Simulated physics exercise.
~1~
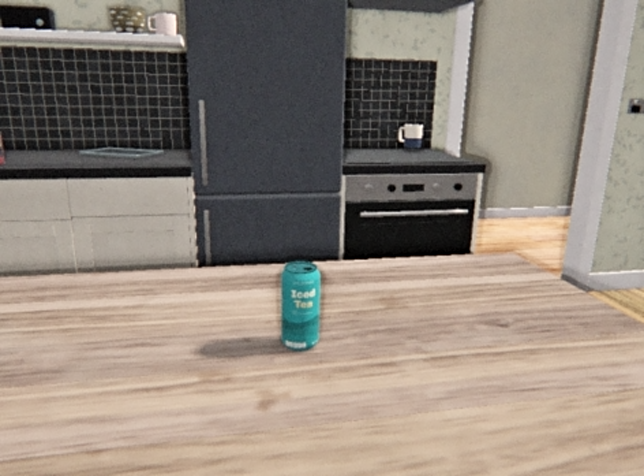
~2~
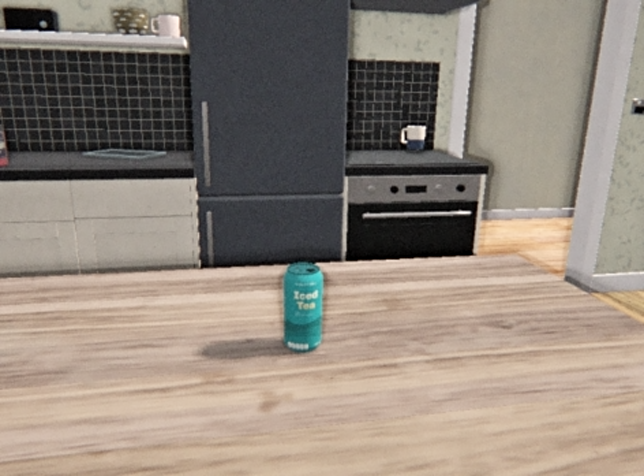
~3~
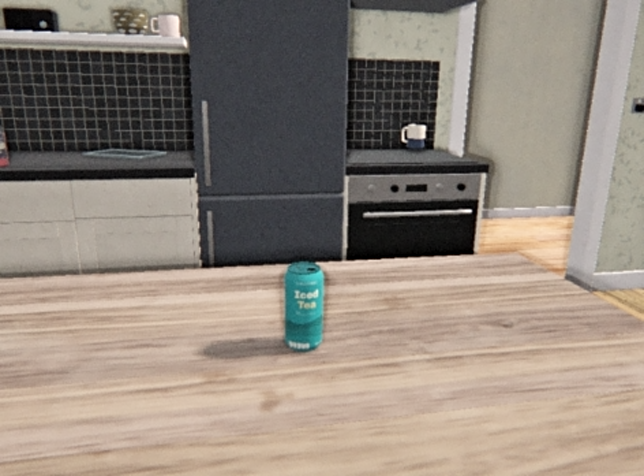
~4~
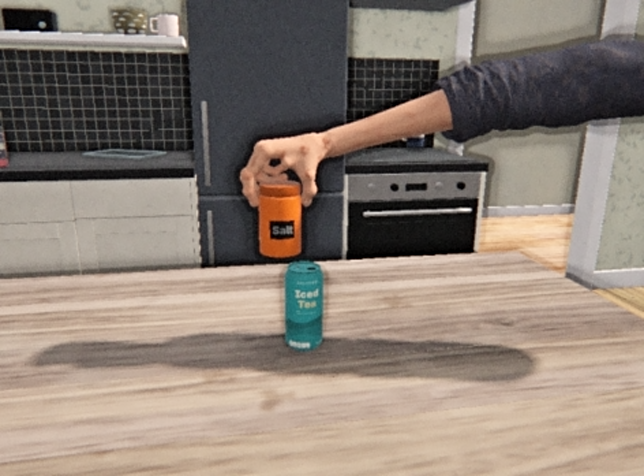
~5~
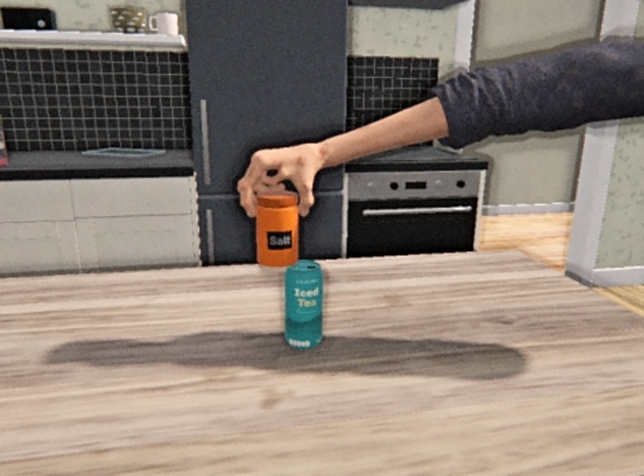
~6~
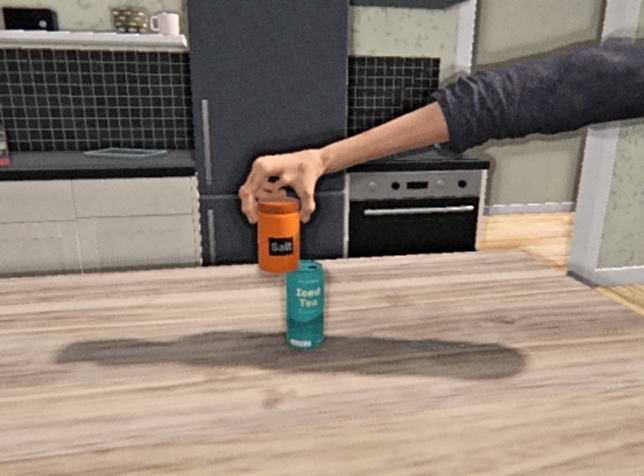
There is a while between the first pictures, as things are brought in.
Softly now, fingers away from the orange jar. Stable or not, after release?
Not stable.
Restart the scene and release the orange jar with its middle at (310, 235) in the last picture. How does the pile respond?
Observed: Pile steady.
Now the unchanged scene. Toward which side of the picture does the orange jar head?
Off leftwards in the picture.
Then, 0.30 s past the last view, orange jar rocked 38° from its first pose near (259, 247).
Then, 0.40 s past the last view, orange jar now fallen.
Then, 0.50 s past the last view, nothing new.
Finally, fallen, orange jar; turquoise can still in place. Final places as the last picture's camera would see them, orange jar near (233, 332). The pile loses its balance.
